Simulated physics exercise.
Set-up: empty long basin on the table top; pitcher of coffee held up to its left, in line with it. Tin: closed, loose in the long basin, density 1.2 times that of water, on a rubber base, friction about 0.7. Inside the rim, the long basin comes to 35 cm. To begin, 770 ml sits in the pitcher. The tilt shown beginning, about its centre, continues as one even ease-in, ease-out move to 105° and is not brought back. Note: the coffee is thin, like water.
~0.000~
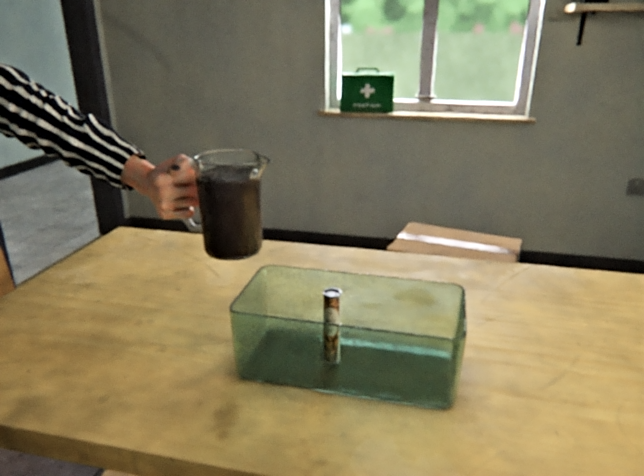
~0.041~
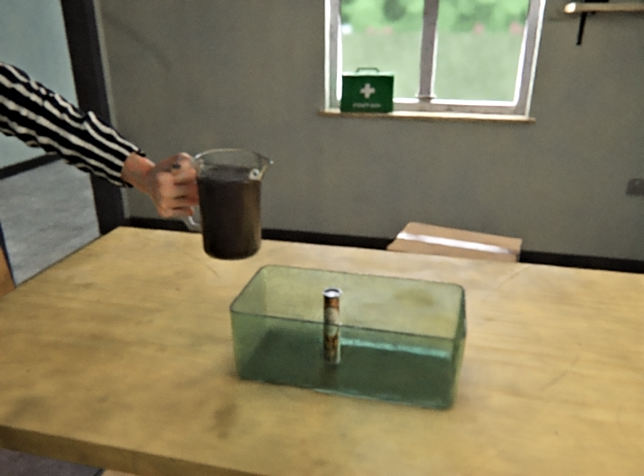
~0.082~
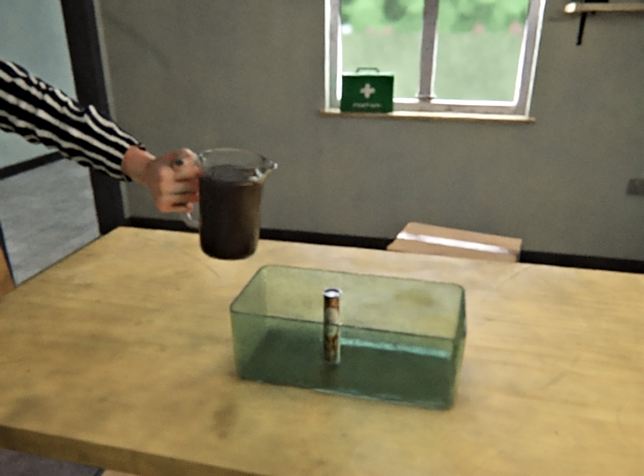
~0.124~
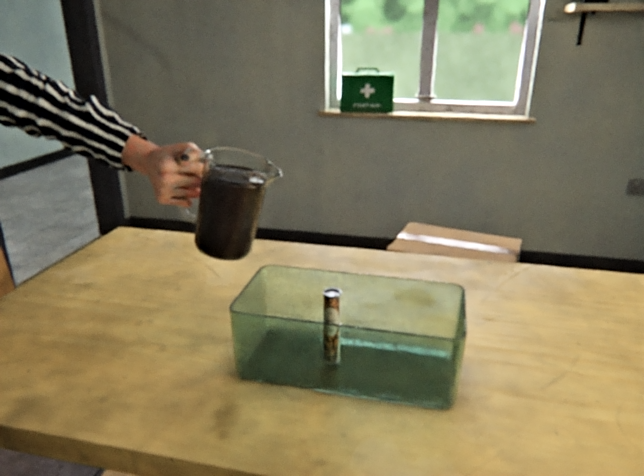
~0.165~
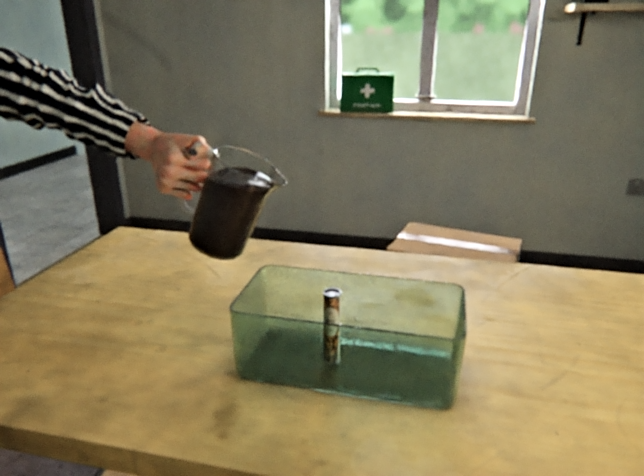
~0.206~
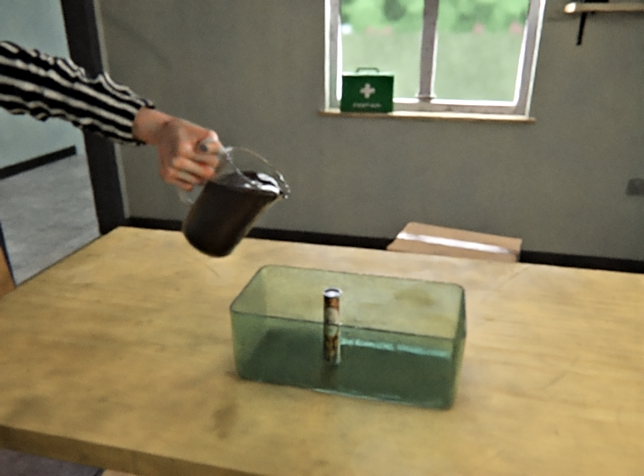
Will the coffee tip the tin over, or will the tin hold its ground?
Looks like it will overturn.
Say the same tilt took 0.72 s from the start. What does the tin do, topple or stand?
In that case the tin overturns.
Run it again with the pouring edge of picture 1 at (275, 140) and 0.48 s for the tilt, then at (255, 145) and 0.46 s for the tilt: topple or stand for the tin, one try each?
First it falls; then it falls.
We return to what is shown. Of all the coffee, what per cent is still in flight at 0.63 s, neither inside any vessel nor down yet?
Around 18 per cent of the liquid is in flight.
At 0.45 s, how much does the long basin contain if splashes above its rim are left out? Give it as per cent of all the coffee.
12 %, more or less.
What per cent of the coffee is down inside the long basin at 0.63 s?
I'd say roughly 56 in a hundred of it.
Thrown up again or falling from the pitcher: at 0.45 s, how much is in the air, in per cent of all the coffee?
Roughly 22 percent.
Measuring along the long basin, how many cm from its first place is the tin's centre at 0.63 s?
Estimate: Around 3 cm.
After 0.45 s the tilt is 100° and 65 per cent is still to pour; the tin stands where it began.
After 0.63 s the tilt is 105° and 25 per cent is still to pour; the tin stands 3 cm from where it began.
After 0.82 s the tilt is 105° and 6 per cent is still to pour; the tin lies on its side.
After 1.02 s the tilt is 105° and 1 per cent is still to pour; the tin lies on its side.
In the end the tin lies on its side.
